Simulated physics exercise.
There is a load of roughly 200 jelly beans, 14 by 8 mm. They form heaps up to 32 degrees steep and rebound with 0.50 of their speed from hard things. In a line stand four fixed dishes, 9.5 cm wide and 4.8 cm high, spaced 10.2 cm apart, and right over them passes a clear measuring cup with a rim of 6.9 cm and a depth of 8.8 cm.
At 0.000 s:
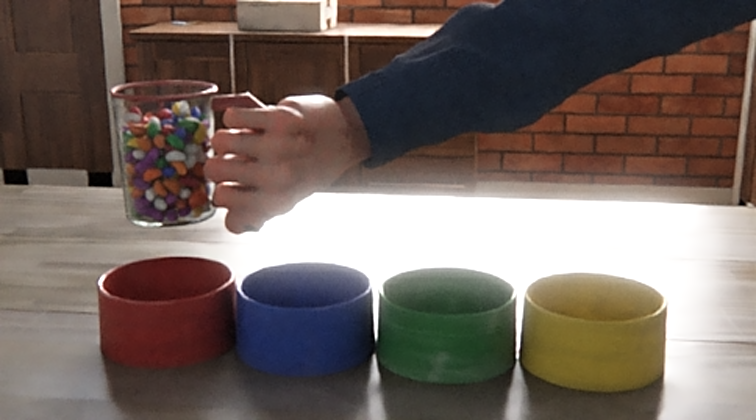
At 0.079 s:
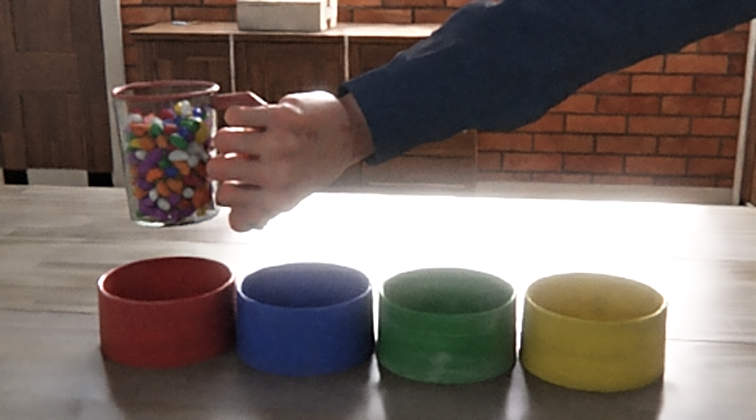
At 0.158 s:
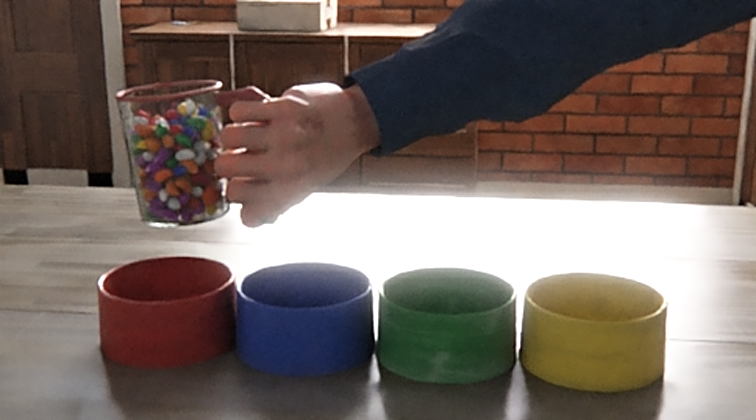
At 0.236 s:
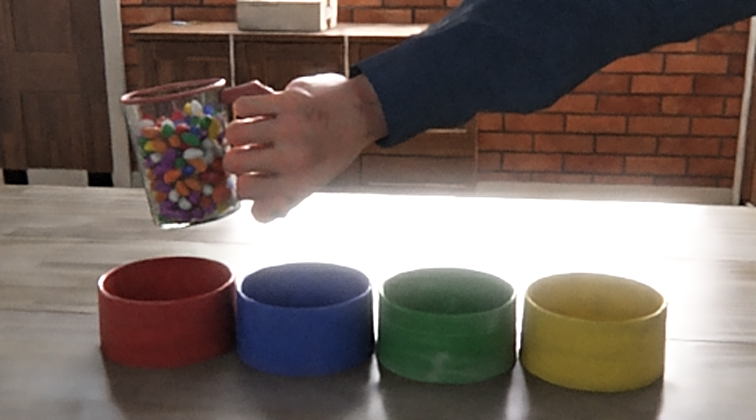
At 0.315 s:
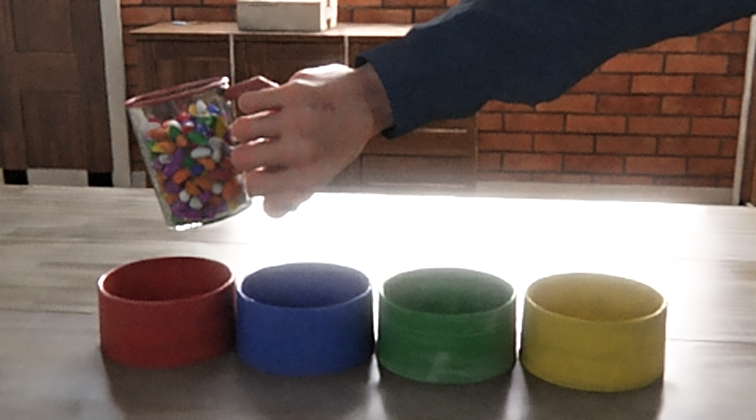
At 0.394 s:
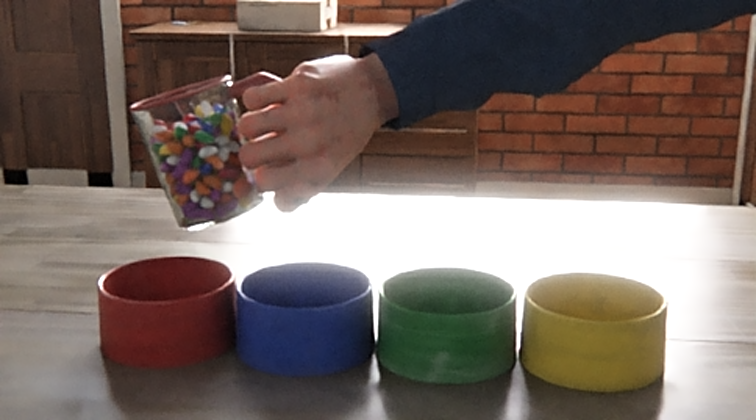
On a wooden table in front of a brick wall, a hand holds a clear measuring cup of colourful jelly beans upright above a row of red, blue, green and yellow dishes. The hand moves the cup slightly to the right while gradually tilting it, its rim leaning to the left.
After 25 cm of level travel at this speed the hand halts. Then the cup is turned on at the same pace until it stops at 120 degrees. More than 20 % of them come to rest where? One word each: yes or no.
Red: No; blue: Yes; green: No; yellow: No; counter: No.
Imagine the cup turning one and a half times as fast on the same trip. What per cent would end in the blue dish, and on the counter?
Blue 80, counter 10.
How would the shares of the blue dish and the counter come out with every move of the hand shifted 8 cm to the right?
Blue 0, counter 0.
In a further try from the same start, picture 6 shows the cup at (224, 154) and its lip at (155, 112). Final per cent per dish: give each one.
It'd finish with red at 0, blue at 10, green at 90 and yellow at 0.
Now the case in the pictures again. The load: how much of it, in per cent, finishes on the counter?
The figure is about 0 percent.
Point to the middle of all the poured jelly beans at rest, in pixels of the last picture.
Close to pixel (317, 317).
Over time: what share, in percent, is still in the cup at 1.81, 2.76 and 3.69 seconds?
In order, near 100 %, 0 % and 0 %.
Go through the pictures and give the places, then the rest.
In the first frame, cup at (168, 153), tilt 0 degrees, lip at (116, 90), moved 0.0 cm; middle of the pieces at (167, 166); red dish at (167, 279); blue dish at (305, 284); green dish at (447, 290); yellow dish at (595, 296).
In the second frame, cup at (170, 153), tilt 1 degrees, lip at (117, 91), moved 0.2 cm; middle of the pieces at (170, 166).
In the third frame, cup at (178, 153), tilt 5 degrees, lip at (121, 94), moved 0.7 cm; middle of the pieces at (178, 166).
In the fourth frame, cup at (186, 153), tilt 9 degrees, lip at (125, 98), moved 1.3 cm; middle of the pieces at (187, 167).
In the fifth frame, cup at (194, 154), tilt 13 degrees, lip at (130, 102), moved 1.9 cm; middle of the pieces at (196, 167).
In the sixth frame, cup at (202, 154), tilt 17 degrees, lip at (135, 107), moved 2.4 cm; middle of the pieces at (205, 167); red dish at (167, 279); blue dish at (305, 284); green dish at (447, 290); yellow dish at (595, 296). The cup turns about 50 degrees a second and travels 7 cm a second.
After 1.81 s, tilt 87 degrees; cup holds 100 %.
After 2.76 s, tilt 120 degrees; cup holds 0 %, blue 100 %.
Then, at 3.69 s, tilt 120 degrees; cup holds 0 %, blue 100 %.
By 4.0 s all is still; red 0 %, blue 100 %, green 0 %, yellow 0 %, counter 0 %.
